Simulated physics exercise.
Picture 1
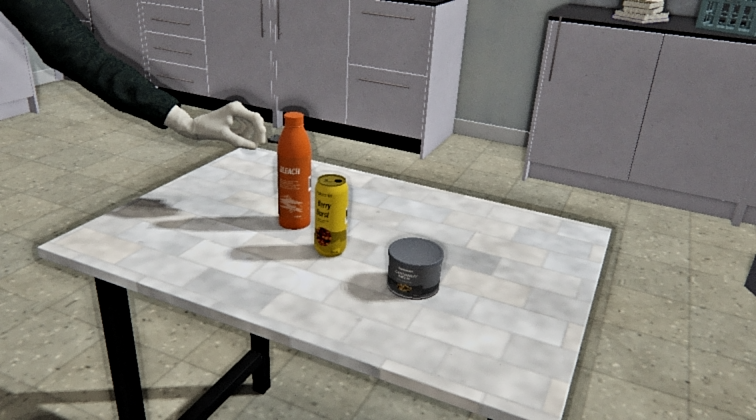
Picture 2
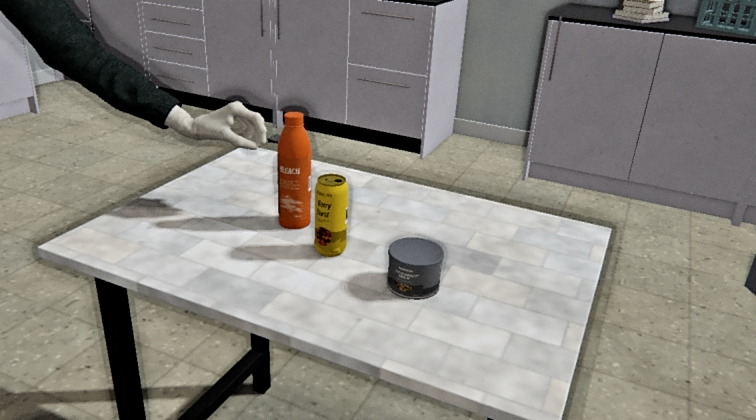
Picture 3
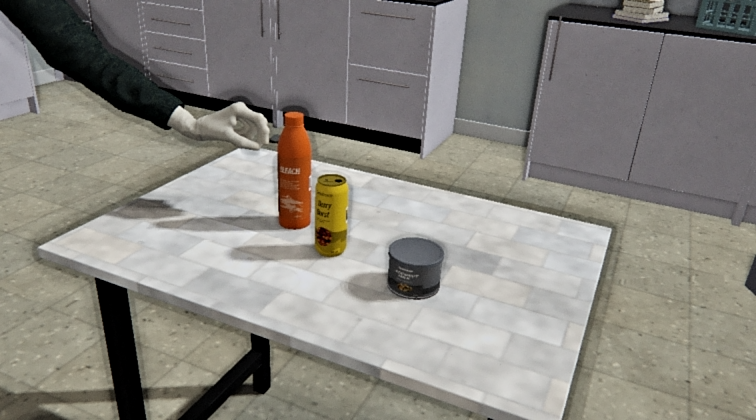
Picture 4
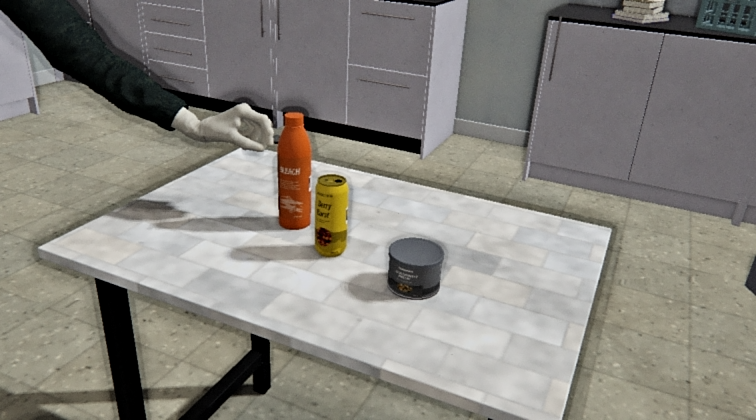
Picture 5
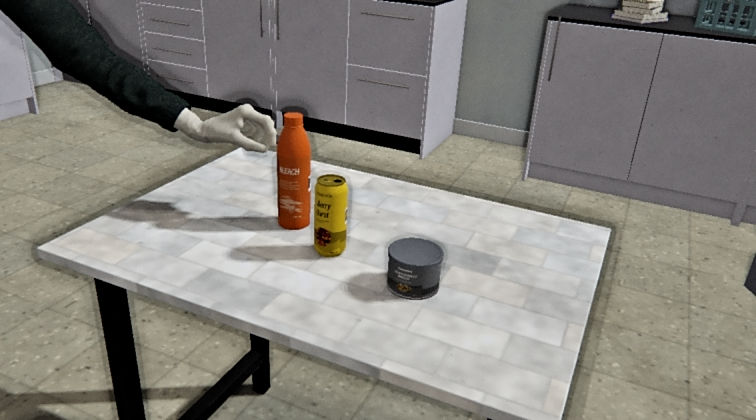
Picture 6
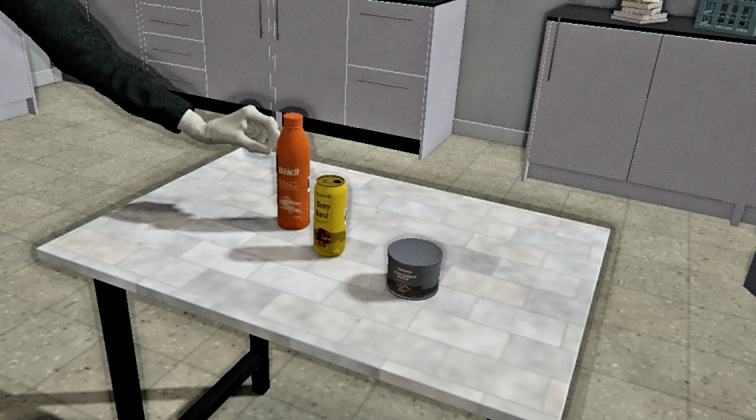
A pale hand moves slightly right toward the orange bottle standing on the table.
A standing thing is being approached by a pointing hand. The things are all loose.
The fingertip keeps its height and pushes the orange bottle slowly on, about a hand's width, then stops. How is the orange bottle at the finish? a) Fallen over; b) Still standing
Answer: A.
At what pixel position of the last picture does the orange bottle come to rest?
In the last picture, near pixel (362, 227).
Then, 0.40 s on from there, orange bottle turned 11° from how it was put near (303, 172).
Then, 0.90 s on from there, orange bottle turned 49° from how it was put near (337, 189).
Then, 1.00 s on from there, orange bottle on its side near (359, 223).
In the end, toppled on the table, orange bottle. At the end, from the last picture's camera, orange bottle near (362, 226).
